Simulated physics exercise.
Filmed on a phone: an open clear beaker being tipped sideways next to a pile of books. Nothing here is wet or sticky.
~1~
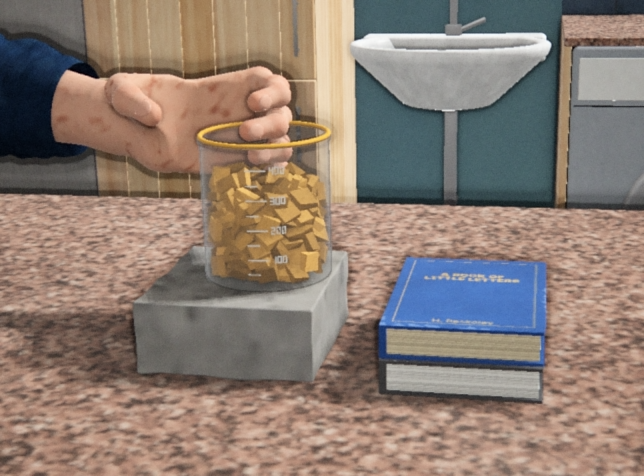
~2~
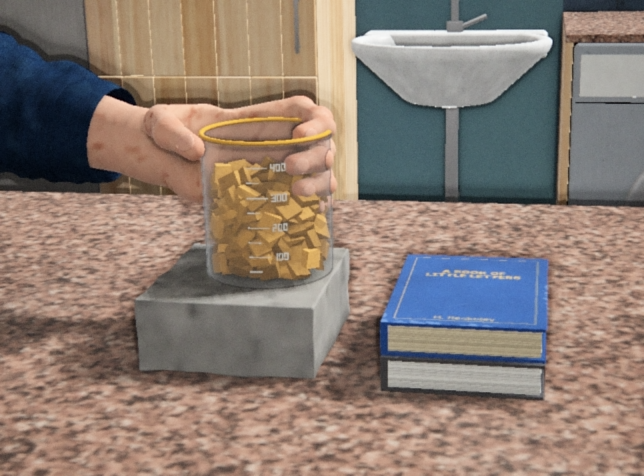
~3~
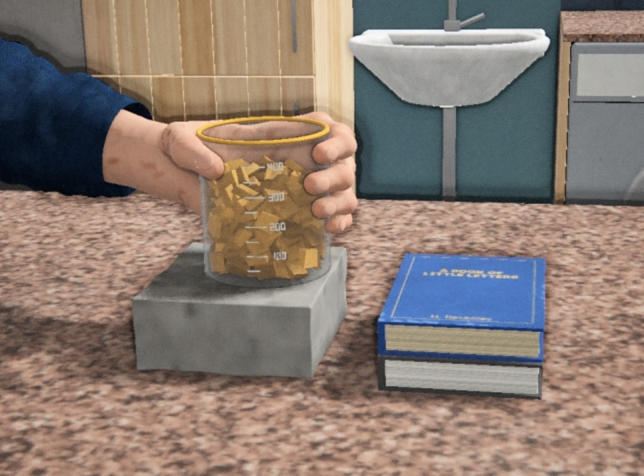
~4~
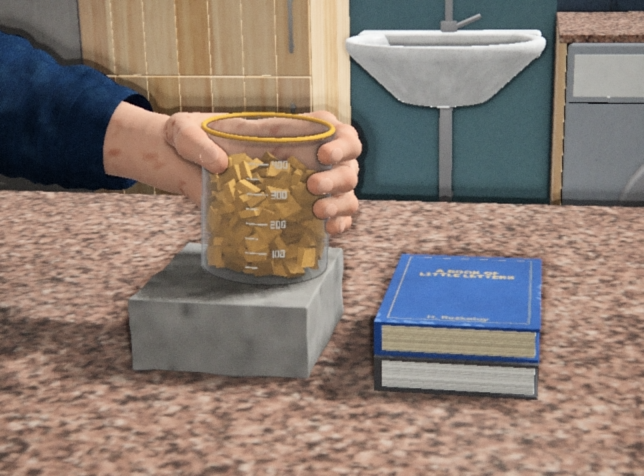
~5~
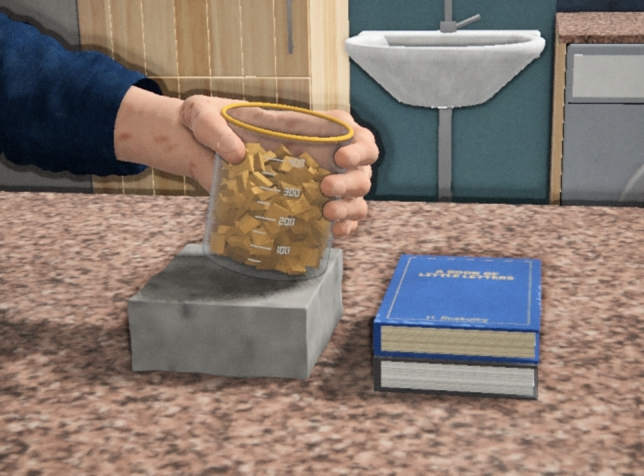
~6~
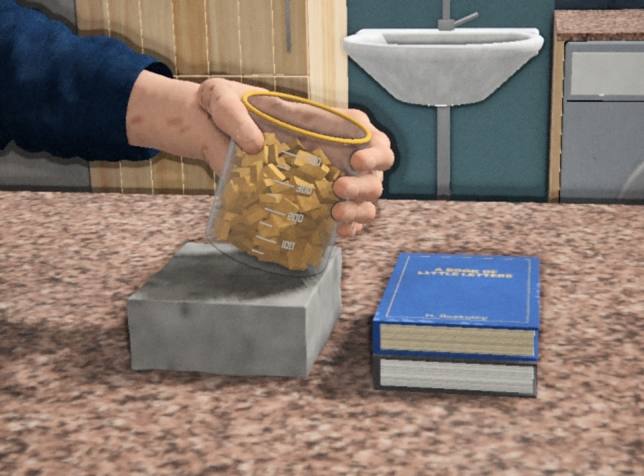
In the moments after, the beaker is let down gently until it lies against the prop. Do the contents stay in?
Once it rests there, the filling runs out, at least in part.
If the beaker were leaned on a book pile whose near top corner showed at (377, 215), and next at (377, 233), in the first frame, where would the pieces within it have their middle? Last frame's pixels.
Around (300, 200) in the first try, (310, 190) in the second.
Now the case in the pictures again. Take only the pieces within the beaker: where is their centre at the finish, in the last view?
Around (392, 238).
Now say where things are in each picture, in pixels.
The first picture shows beaker at (267, 203), two thirds full of cereal squares; book pile at (469, 307), its top below the beaker's foot.
The second picture shows beaker at (268, 200), upright; rim at (328, 132); top of the contents at (256, 190).
The third picture shows beaker at (265, 200), upright; rim at (325, 132); book pile at (468, 303).
The fourth picture shows beaker at (266, 196), leaning 4°; rim at (331, 132); top of the contents at (255, 185).
The fifth picture shows beaker at (276, 190), leaning 11°; rim at (350, 135); book pile at (463, 304).
The sixth picture shows beaker at (286, 183), leaning 19°; rim at (367, 138); book pile at (462, 302), its top below the beaker's foot.
Then, 0.48 s after the last picture, the beaker leans 39°; everything is still inside.
Then, 1.10 s after the last picture, the beaker leans 65°; everything is still inside.
Then, 1.76 s after the last picture, the beaker leans 93°; a stray few of the cereal squares out of it.
At rest, the beaker rests on the book pile at 98°; a small part of the cereal squares out of it.
